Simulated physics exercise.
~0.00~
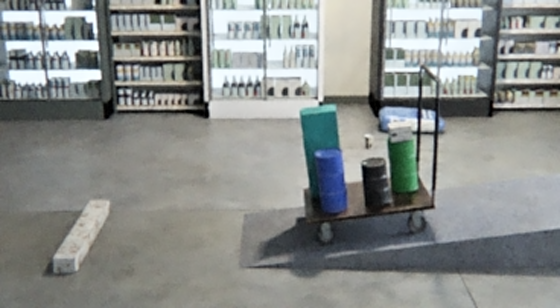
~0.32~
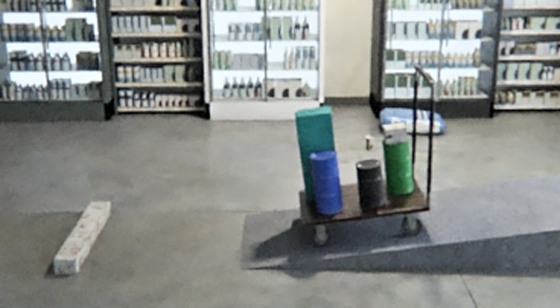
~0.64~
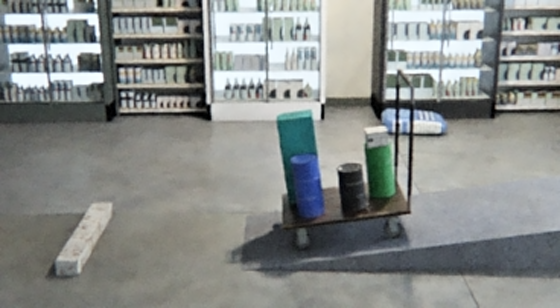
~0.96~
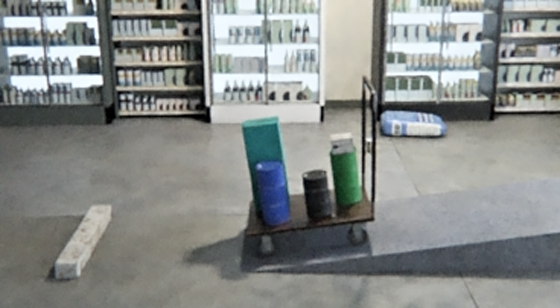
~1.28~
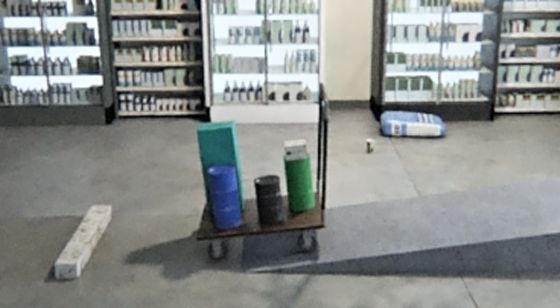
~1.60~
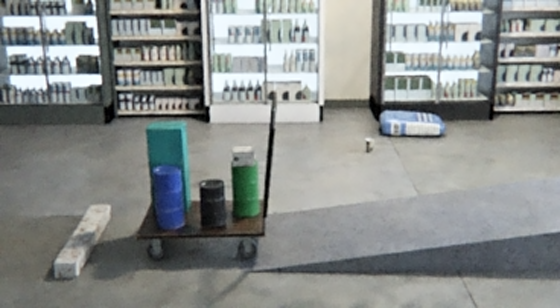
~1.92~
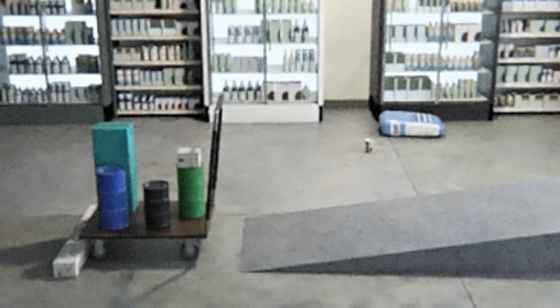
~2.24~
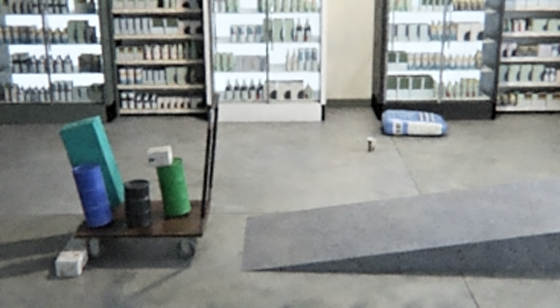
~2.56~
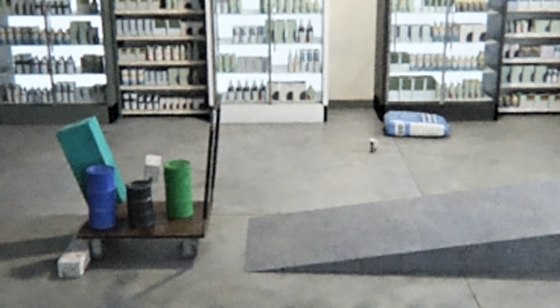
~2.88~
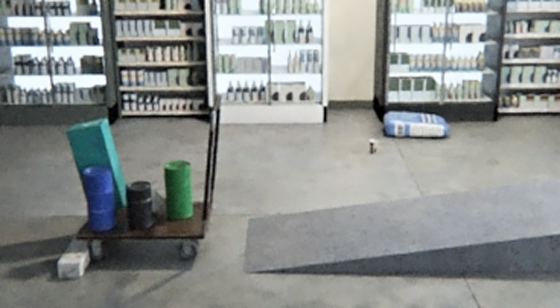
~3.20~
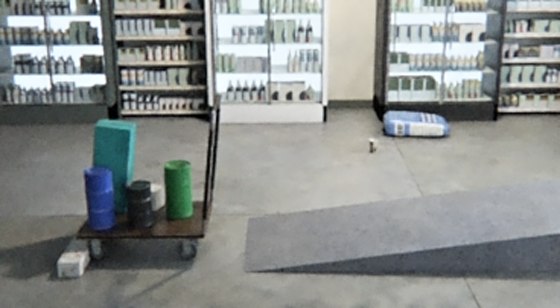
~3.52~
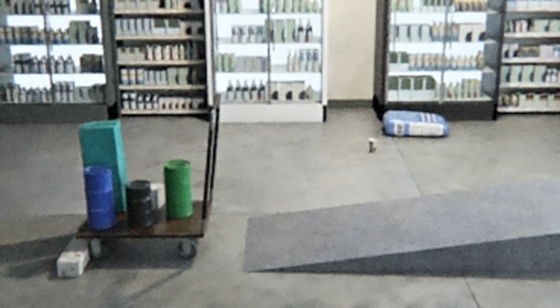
A flat trolley loaded with a tall turquoise box, blue, black and green canisters and a small white parcel on top of the green one stands on a grey ramp, seen from slightly above in a shop with bottle-filled shelves. It rolls left down the ramp and across the flat floor until it stops abruptly at a pale kerb. The blue canister and turquoise box tip left, and the parcel slides off the green canister and drops behind the others. The blue canister rocks upright, then the box settles back. All three canisters finish standing on the deck.
